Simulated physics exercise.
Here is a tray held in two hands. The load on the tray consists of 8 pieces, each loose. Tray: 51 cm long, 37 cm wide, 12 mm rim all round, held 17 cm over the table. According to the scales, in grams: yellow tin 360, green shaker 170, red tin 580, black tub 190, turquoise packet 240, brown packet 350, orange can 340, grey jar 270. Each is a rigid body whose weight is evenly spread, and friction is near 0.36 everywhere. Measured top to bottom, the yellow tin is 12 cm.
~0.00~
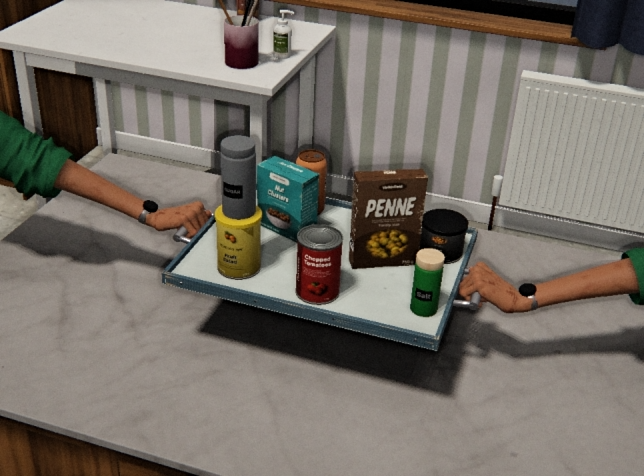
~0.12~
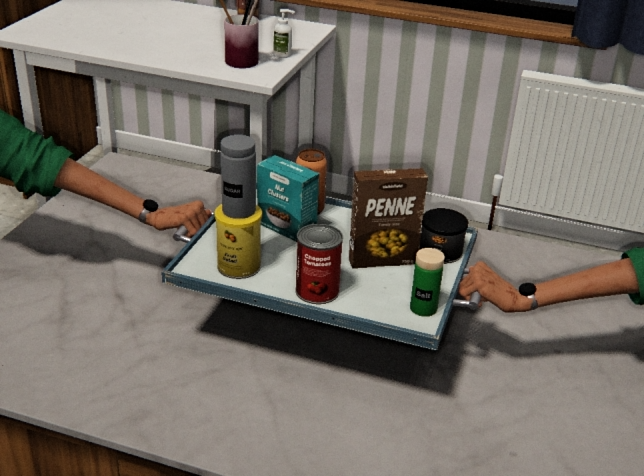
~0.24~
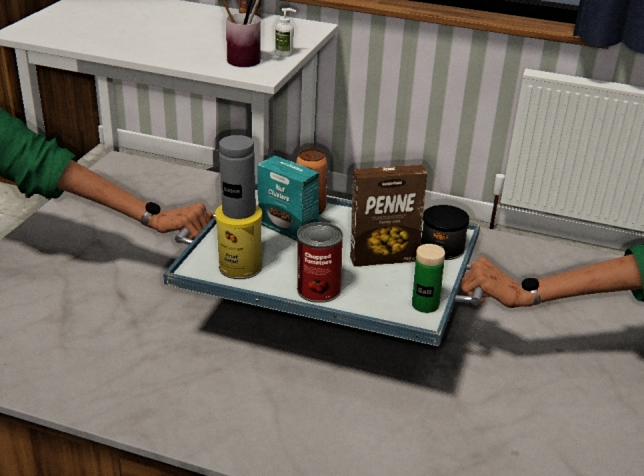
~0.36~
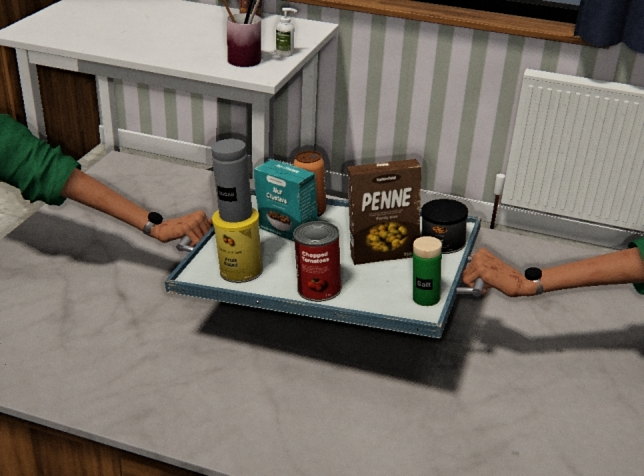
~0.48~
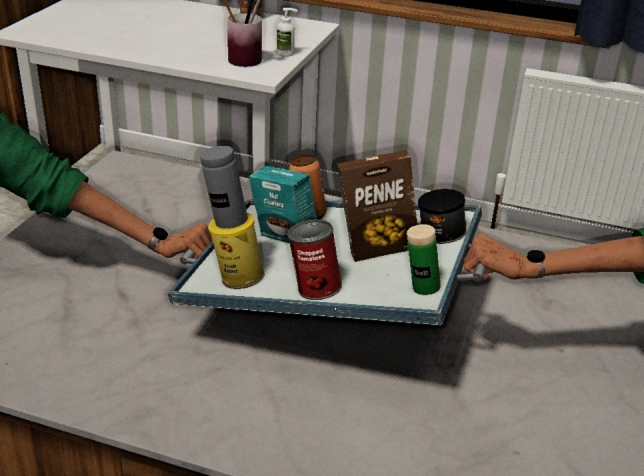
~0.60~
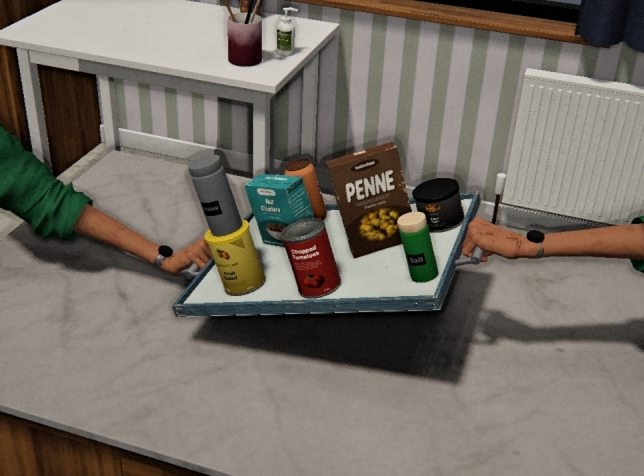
A tray held by two hands in green sleeves starts level above a marble-patterned counter, seen from slightly above in a room with striped wallpaper and a white radiator. It carries a grey jar atop a yellow tin at left, turquoise packet and orange can behind, red tin centrally, and brown penne packet, black tub and green shaker rightward. The left edge lowers progressively, the items leaning left with it, while the camera stays still.
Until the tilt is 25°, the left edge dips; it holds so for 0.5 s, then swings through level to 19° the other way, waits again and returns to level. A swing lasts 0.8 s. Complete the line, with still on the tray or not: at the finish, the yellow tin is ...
At the finish, the yellow tin is not there.
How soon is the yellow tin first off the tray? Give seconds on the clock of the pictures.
I'd say around the 1.1 s mark.
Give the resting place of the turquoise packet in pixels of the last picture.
End point: Approx. (259, 186).
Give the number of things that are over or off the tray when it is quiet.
I make it 6.
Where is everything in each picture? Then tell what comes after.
Tray level; yellow tin (239, 241); green shaker (427, 283), in the first frame.
Tray level; black tub (443, 236); turquoise packet (287, 199), in the second frame.
Tilt 2°, left edge down; brown packet (387, 217), in the third frame.
Tilt 5°, left edge down; grey jar (232, 181); green shaker (427, 272), in the fourth frame.
Tilt 11°, left edge down; red tin (315, 260); black tub (443, 216), in the fifth frame.
Tilt 18°, left edge down; yellow tin (236, 258); turquoise packet (282, 211), in the sixth frame.
After 1.10 s, tilt 25°, left edge down; grey jar now off the tray; yellow tin on its side near (194, 276); brown packet moved 11 cm.
After 1.50 s, tilt 24°, left edge down; yellow tin and orange can now off the tray; green shaker 49° off its base; red tin 17° off its base.
After 1.90 s, tilt 7°, right edge down; red tin and brown packet now off the tray; green shaker on its side; black tub moved 30 cm.
After 2.90 s, tilt 17°, right edge down; green shaker on its side; black tub moved 29 cm; turquoise packet moved 8 cm.
In the end (4.0 s), off the tray, yellow tin, red tin, brown packet, orange can and grey jar; toppled on the tray, green shaker; not toppled but over 5 cm from the start, black tub and turquoise packet. In the last view, yellow tin near (212, 288).
